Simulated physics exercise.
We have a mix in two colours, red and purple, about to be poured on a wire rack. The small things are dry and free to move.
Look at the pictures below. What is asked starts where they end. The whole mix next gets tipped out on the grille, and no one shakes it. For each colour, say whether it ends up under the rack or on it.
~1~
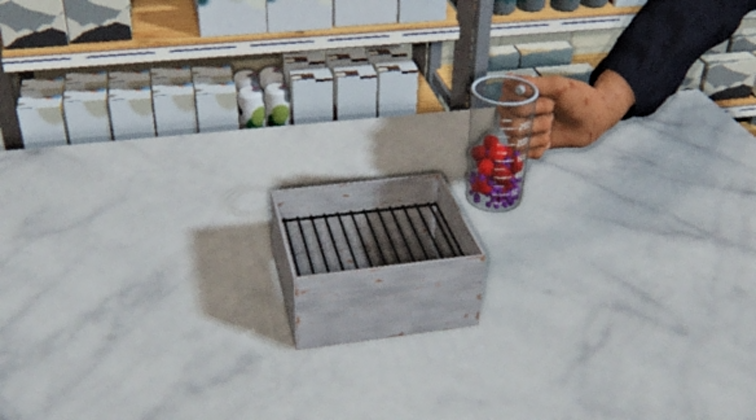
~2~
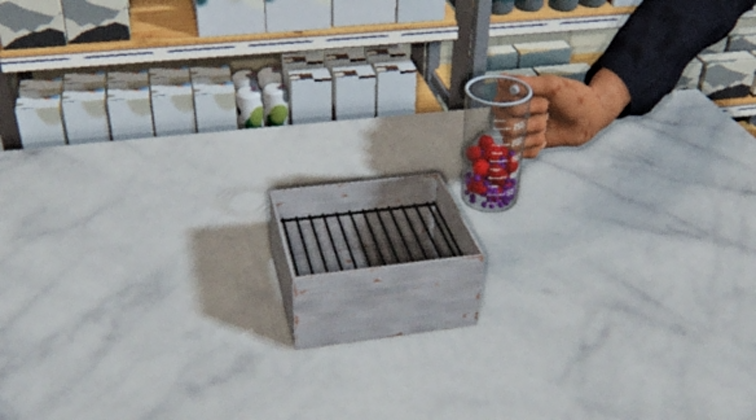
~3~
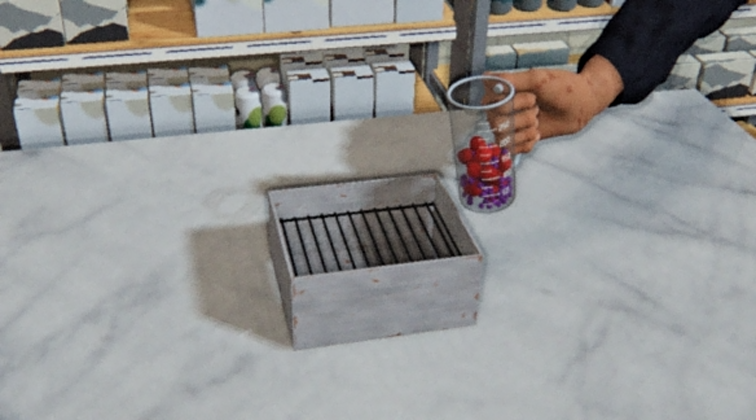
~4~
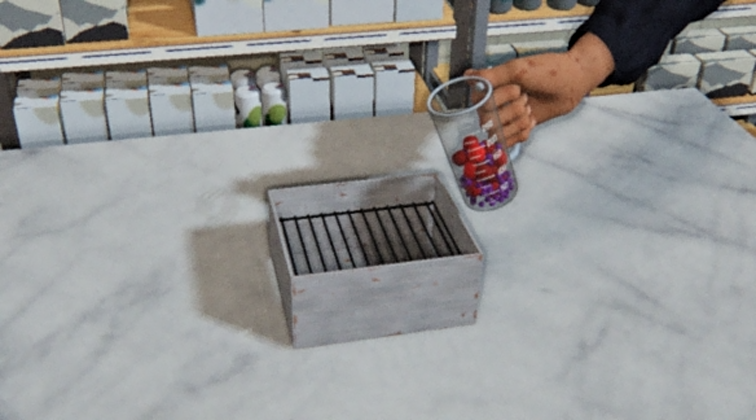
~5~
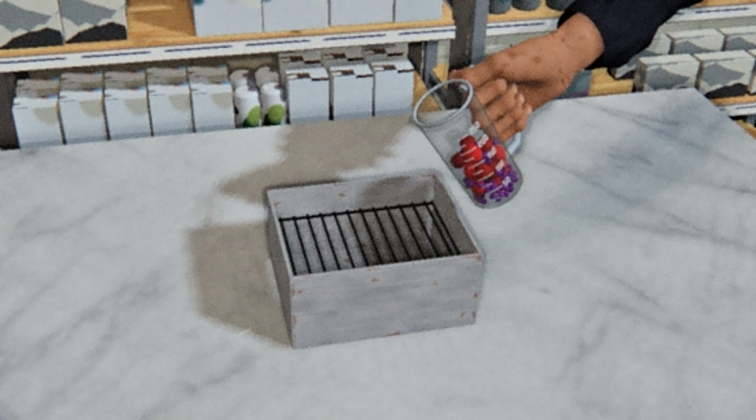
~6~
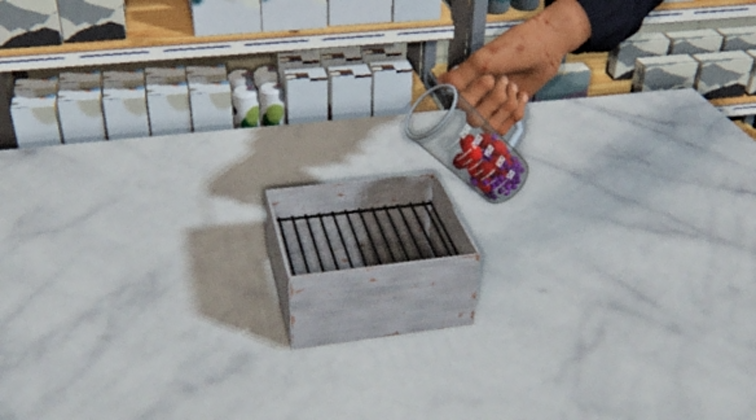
Red ones - on the rack; purple ones - under the rack.
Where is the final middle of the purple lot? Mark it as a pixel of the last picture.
I'd say it settles close to (386, 280).
Then, 0.23 s after the last picture, red ones, all in the cup; purple ones, all in the cup.
Then, 0.51 s after the last picture, red ones, all in the cup; purple ones, all in the cup.
Then, 0.82 s after the last picture, red ones, nearly all in the cup, a small part on or over the wires; purple ones, all in the cup.
At rest, red ones, all on the wires, none under the rack; purple ones, a stray few on the wires, nearly all under the rack.
